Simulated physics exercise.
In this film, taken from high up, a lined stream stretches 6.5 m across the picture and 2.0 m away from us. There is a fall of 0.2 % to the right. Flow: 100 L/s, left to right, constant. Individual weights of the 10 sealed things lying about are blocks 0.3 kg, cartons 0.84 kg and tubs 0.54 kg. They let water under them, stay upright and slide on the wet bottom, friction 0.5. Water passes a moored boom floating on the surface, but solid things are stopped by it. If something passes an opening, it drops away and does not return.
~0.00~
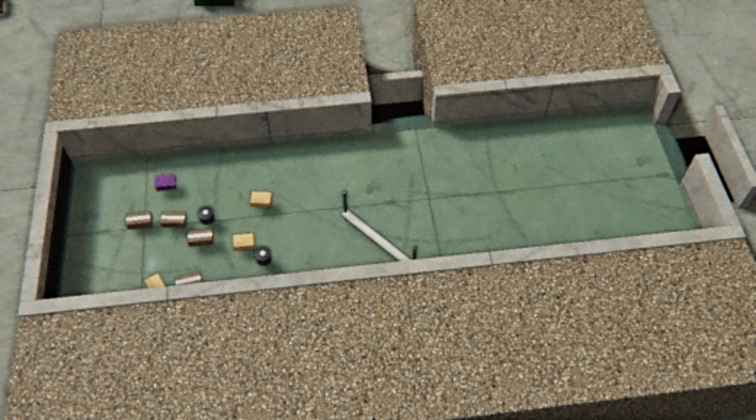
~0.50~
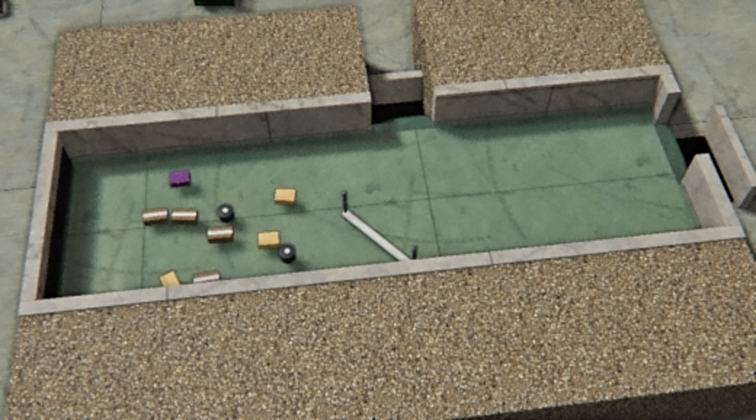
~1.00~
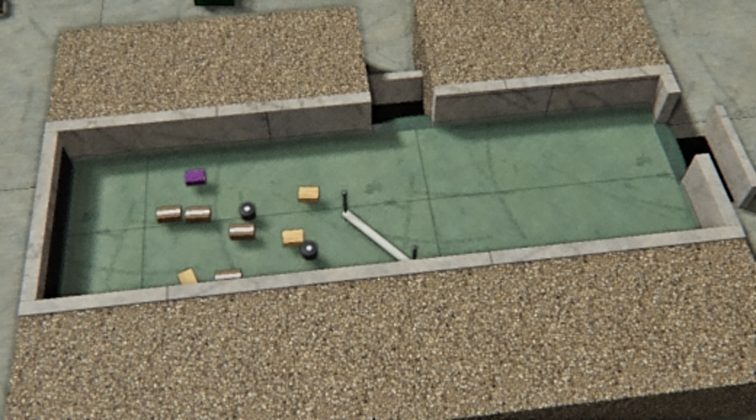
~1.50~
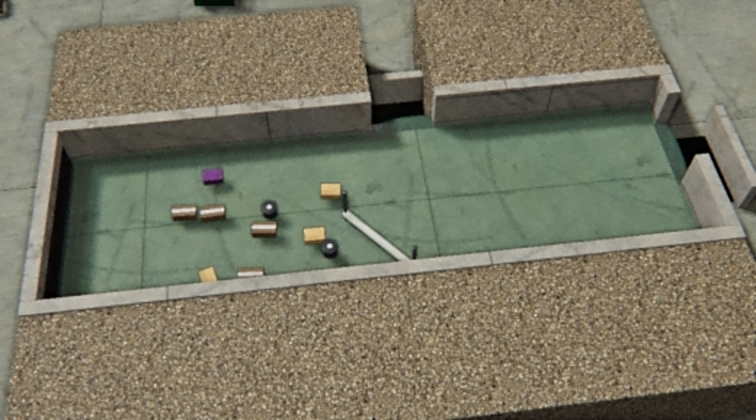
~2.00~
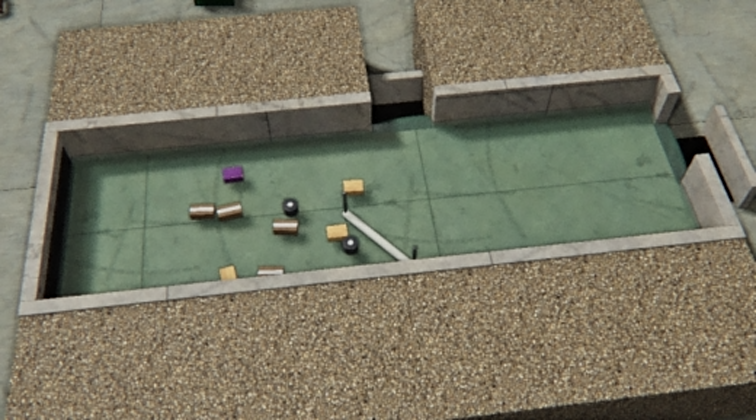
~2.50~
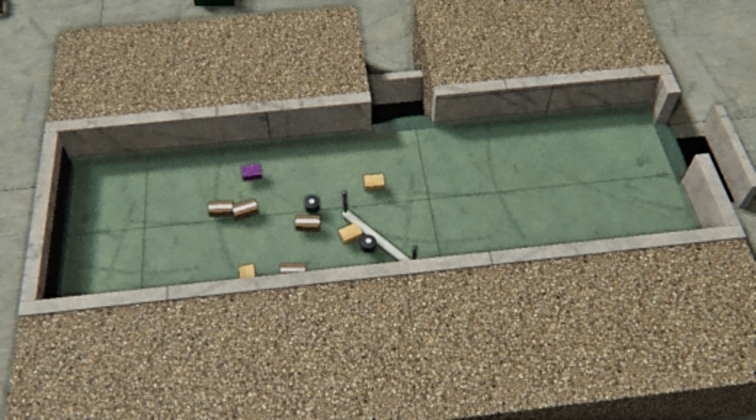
The footage shows a purple block, yellow blocks, copper-coloured cylinders and dark balls floating rightward together along a green, walled channel, and then a yellow block and a dark ball come up against a slanted white boom.
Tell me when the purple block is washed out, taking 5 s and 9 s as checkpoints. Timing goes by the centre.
It goes between the checkpoints.
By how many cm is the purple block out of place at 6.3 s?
Roughly 300 centimetres by that point.
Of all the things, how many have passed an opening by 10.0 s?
By that moment the number is 1.
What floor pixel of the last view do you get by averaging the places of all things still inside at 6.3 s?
Close to (405, 210).
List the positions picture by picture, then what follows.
In the first picture, the purple block at (165, 181), afloat; about 1530 L in view; 0 of 10 have shifted.
In the second picture, the purple block at (180, 177) floats, 16 cm from its start; 11 cm deep round most things; 10 of 10 have shifted.
In the third picture, the purple block at (195, 176) floats, 32 cm from its start; 11 cm deep round most things; 10 of 10 have shifted.
In the fourth picture, the purple block at (212, 175), afloat, 50 cm from its start; 11 cm deep round most things; 10 of 10 have shifted.
In the fifth picture, the purple block at (233, 173) floats, 71 cm from its start; about 1540 L in view; 10 of 10 have shifted.
In the sixth picture, the purple block at (251, 170), afloat, 91 cm from its start; about 1550 L in view; 10 of 10 have shifted.
After 3.5 s the purple block is near (294, 165), 1.4 m from its start, afloat; 0 of 10 are out; 10 afloat.
After 6.3 s the purple block is near (417, 124), 2.8 m from its start, afloat; 0 of 10 are out; 10 afloat.
After 10.0 s the purple block has gone out (at 6.6 s); 1 of 10 are out; 9 afloat.
After 14.0 s the purple block has gone out (at 6.6 s); 1 of 10 are out; 9 afloat.
